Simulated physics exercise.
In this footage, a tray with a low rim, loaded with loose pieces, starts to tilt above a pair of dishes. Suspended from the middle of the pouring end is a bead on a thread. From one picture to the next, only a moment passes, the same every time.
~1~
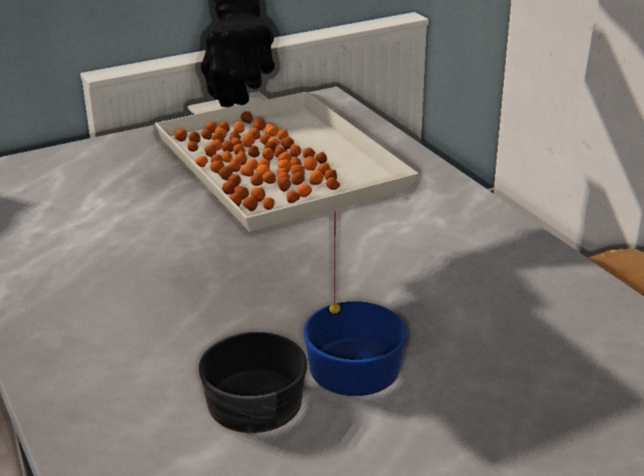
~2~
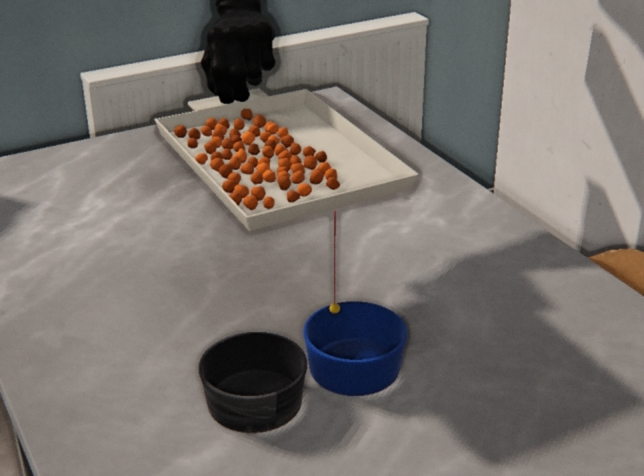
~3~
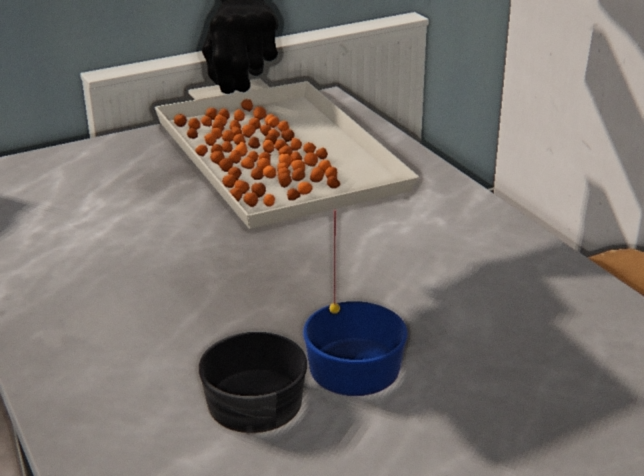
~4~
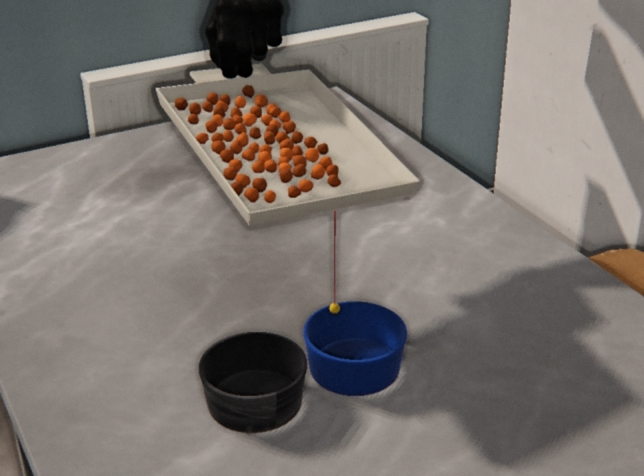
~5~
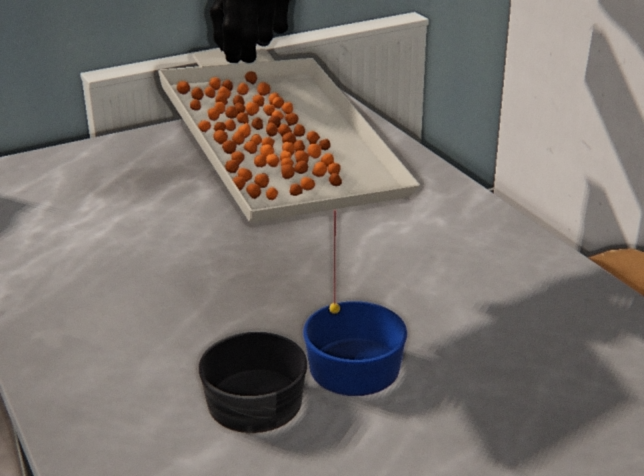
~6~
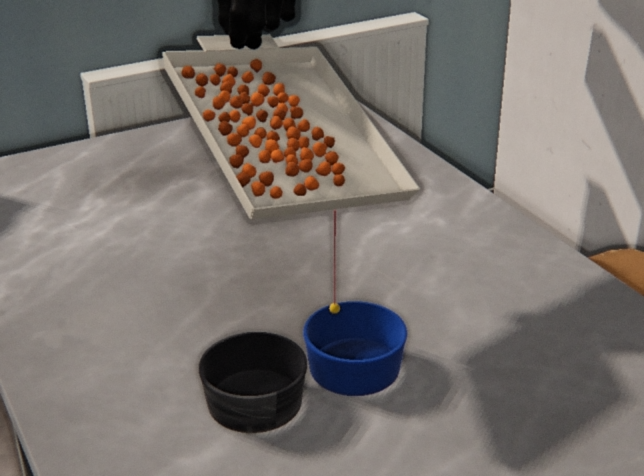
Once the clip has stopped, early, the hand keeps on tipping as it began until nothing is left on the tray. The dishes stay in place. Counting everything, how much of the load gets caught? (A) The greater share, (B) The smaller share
The smaller share (B).
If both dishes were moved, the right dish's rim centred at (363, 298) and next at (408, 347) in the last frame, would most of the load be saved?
Result, first setup: The minor share; second setup: The minor share.
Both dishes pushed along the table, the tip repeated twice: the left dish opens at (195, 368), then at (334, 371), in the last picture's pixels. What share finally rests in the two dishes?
0 and 30 %.
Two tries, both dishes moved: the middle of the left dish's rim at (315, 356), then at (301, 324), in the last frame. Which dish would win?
Trial one goes to the right of the two, trial two to the right of the two.
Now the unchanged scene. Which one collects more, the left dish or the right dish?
That is right.
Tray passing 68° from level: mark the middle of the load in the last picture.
At about (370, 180).
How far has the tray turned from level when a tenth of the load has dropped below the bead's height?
Roughly 75 degrees.
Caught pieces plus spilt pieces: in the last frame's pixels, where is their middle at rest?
Resting centre, last frame: Roughly (414, 344).
Soon after the last picture, tray tipped steeply; most on the tray; a stray few outside both; a small part in the air.
A little later, tray tipped past a quarter turn; about a third on the tray; a stray few in the right dish; about a quarter outside both; about a third in the air.
Later still, tray tipped past a quarter turn; about a quarter in the right dish; about two thirds outside both.
At rest, tray tipped past a quarter turn; none in the left dish; about a quarter in the right dish; about two thirds outside both.
